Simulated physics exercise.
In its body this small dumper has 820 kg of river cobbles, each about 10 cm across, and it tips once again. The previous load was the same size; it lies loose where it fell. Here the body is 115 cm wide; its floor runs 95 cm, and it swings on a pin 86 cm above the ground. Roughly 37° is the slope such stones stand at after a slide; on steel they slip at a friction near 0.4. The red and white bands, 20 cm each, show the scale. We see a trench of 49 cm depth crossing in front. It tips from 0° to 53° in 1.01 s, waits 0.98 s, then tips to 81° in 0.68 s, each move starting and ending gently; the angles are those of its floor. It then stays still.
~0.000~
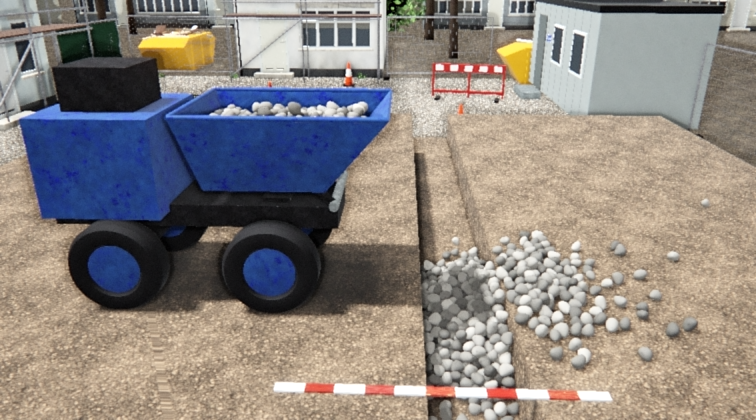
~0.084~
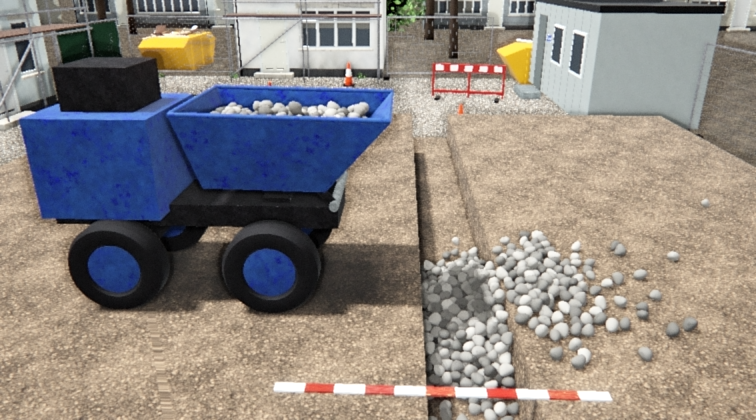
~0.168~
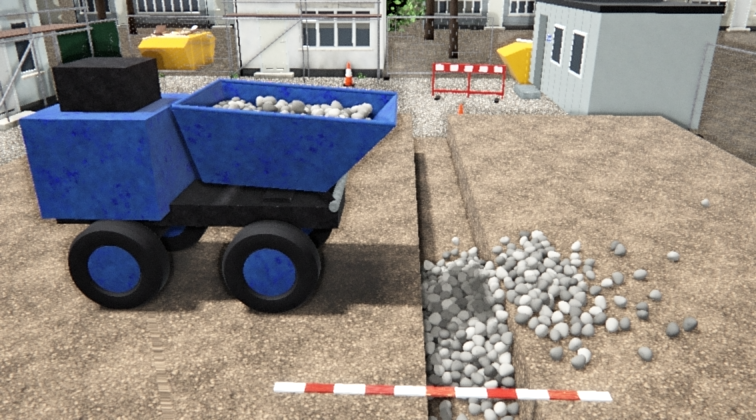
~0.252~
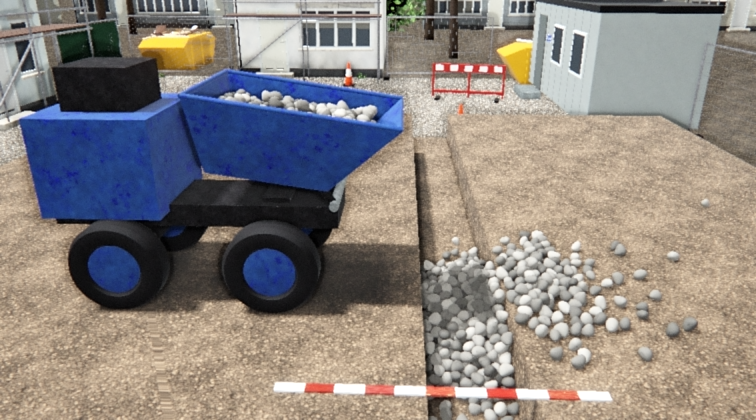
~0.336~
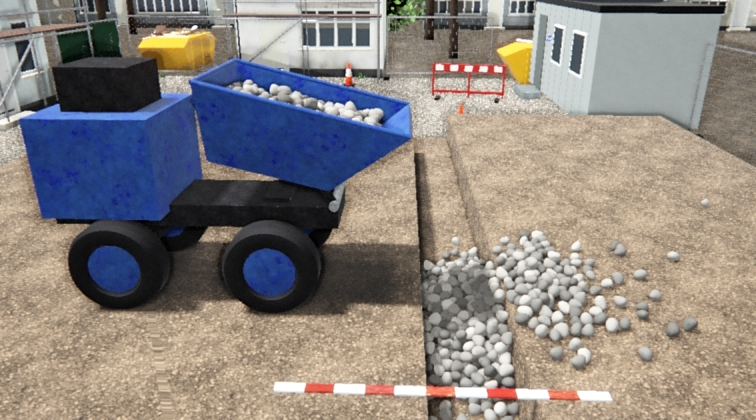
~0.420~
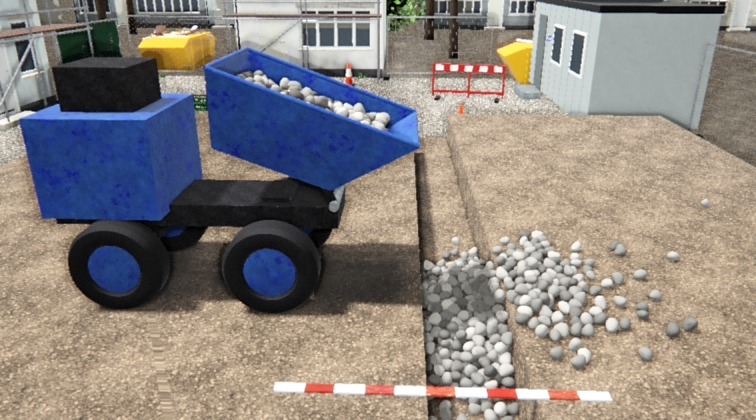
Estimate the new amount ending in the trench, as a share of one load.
Roughly 84 per cent of a load.
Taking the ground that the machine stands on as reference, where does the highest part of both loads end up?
I'd say close to 32 cm above the ground.
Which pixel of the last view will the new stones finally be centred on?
The middle lies near (468, 289) in the last picture.
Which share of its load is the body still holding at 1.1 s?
It keeps some 100 percent of its load.
After 0.8 s the floor is at 45°; in per cent of one load, 100 in the body, 78 in the trench, 22 past the trench; the foremost stones are at (659, 267).
After 1.1 s the floor is at 53°; in per cent of one load, 100 in the body, 78 in the trench, 22 past the trench; the foremost stones are at (659, 267).
After 3.1 s the floor is at 81°; in per cent of one load, 20 in the body, 148 in the trench, 32 past the trench; the foremost stones are at (659, 267).
After 6.0 s the floor is at 81°; in per cent of one load, 0 in the body, 162 in the trench, 38 past the trench; the foremost stones are at (659, 267). Net gain in the trench, 84.
